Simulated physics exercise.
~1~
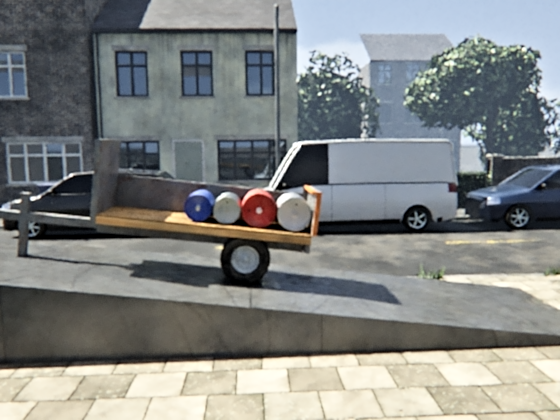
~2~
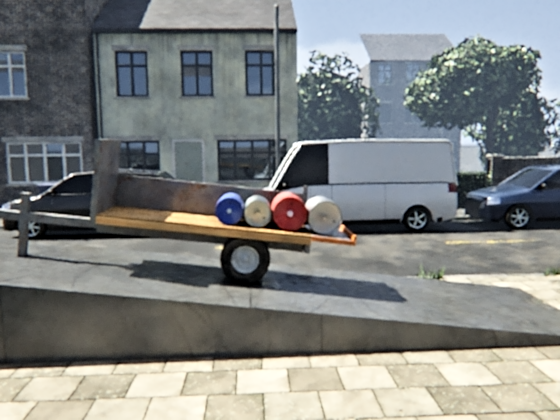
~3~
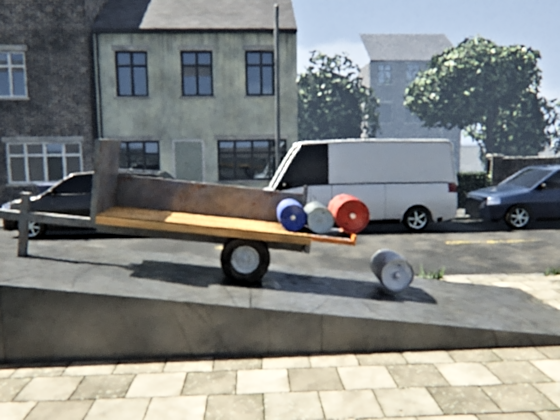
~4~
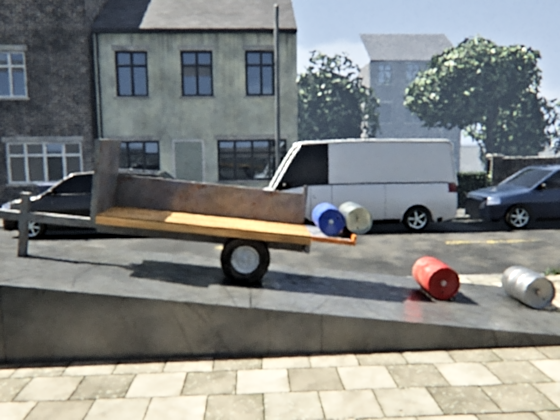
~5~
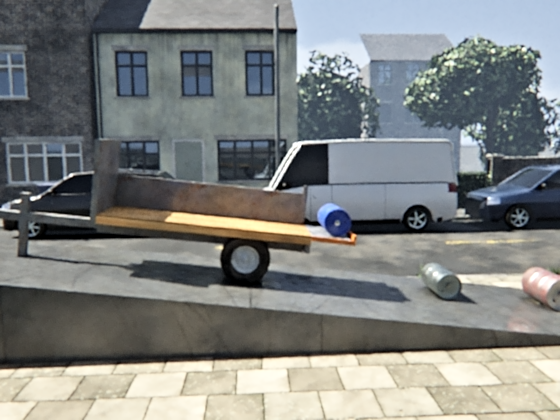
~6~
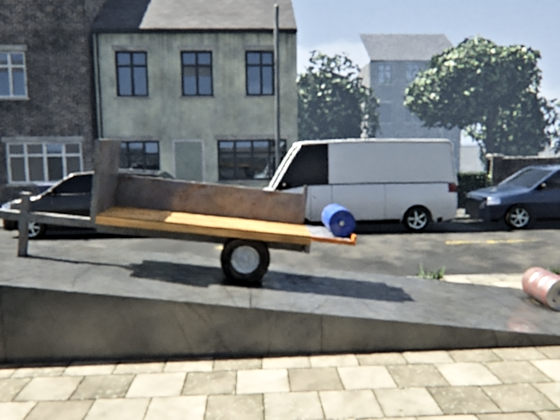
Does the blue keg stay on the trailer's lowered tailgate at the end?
Yes, the blue keg rolls out onto the lowered gate and stays there near its edge. The red one is not held and drops off the back.
